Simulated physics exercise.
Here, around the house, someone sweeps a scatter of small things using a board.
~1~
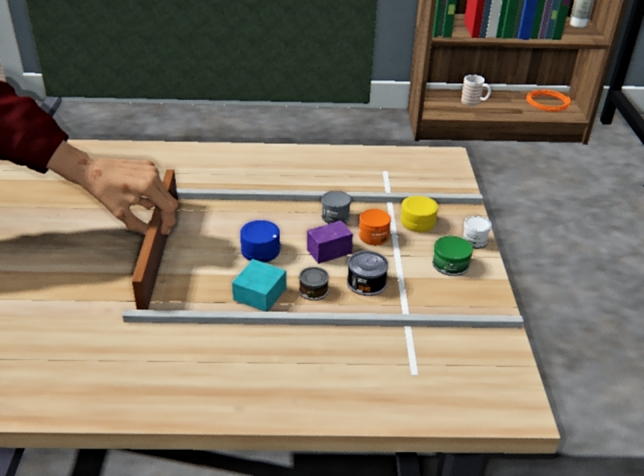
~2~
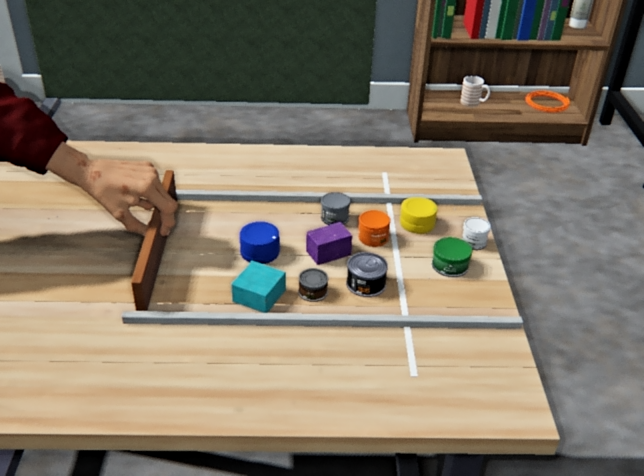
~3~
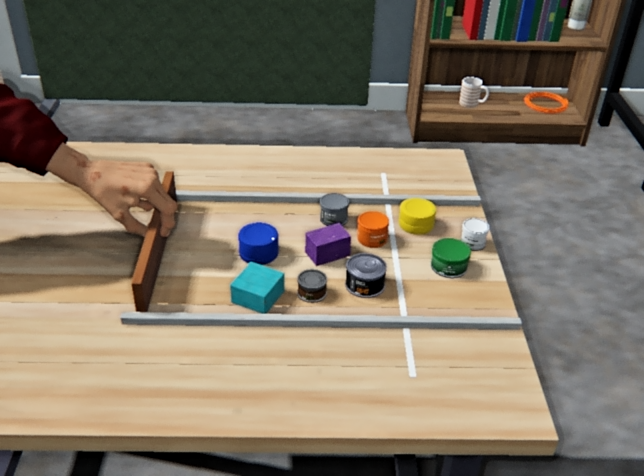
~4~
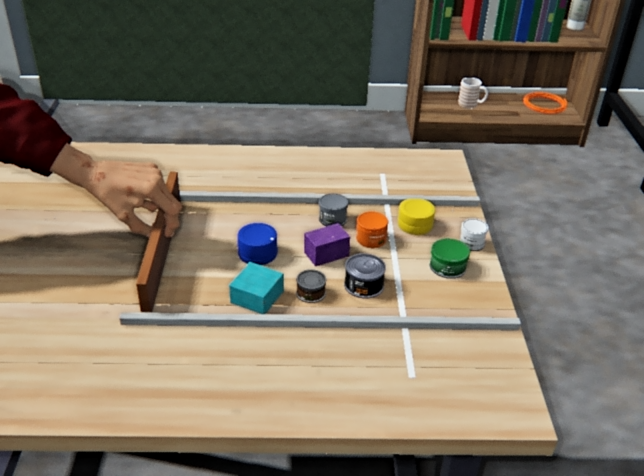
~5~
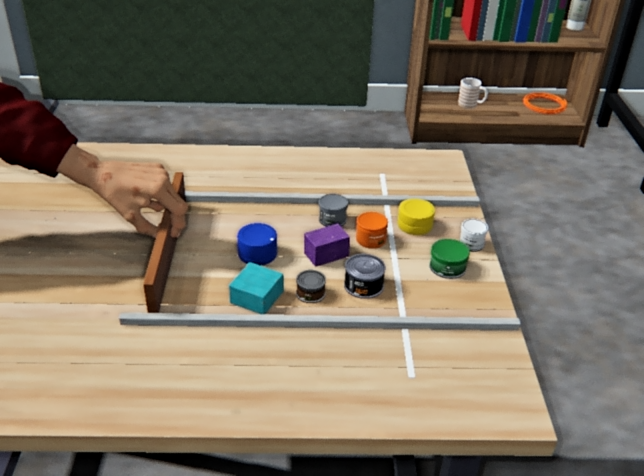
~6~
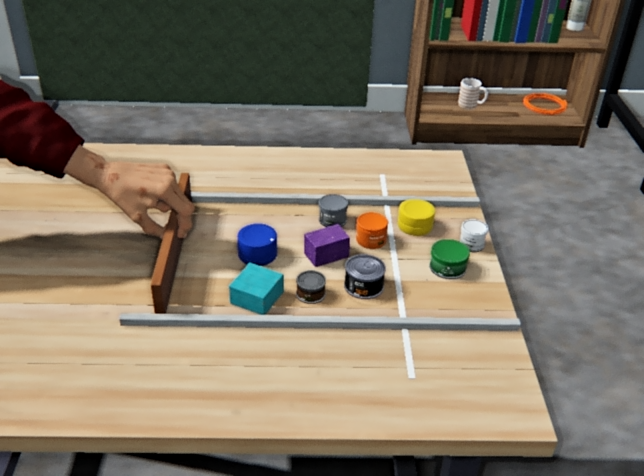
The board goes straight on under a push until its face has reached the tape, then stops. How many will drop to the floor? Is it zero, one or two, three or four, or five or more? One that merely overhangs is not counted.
Honestly, the push sends none of them over the end.
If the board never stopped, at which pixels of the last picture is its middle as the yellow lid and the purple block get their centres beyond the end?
About (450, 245), and (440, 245) for the other.
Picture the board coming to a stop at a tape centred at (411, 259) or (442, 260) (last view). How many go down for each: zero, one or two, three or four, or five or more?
One to two, then either one or two.
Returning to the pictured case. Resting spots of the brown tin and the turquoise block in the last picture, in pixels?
Reading them off: First (454, 291); then (420, 288).
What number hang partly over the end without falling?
I count 1 overhanging.
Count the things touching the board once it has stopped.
At rest, 3 are in contact.
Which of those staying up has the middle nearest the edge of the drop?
The green pot.
A little later, none off yet; white pot at rest near (473, 236); green pot at rest near (449, 259); yellow lid at rest near (416, 217).
Next, none off yet; white pot at rest near (473, 236); green pot shifted a little near (462, 255); yellow lid moving near (418, 216).
When it is over, the number that fall off is zero.
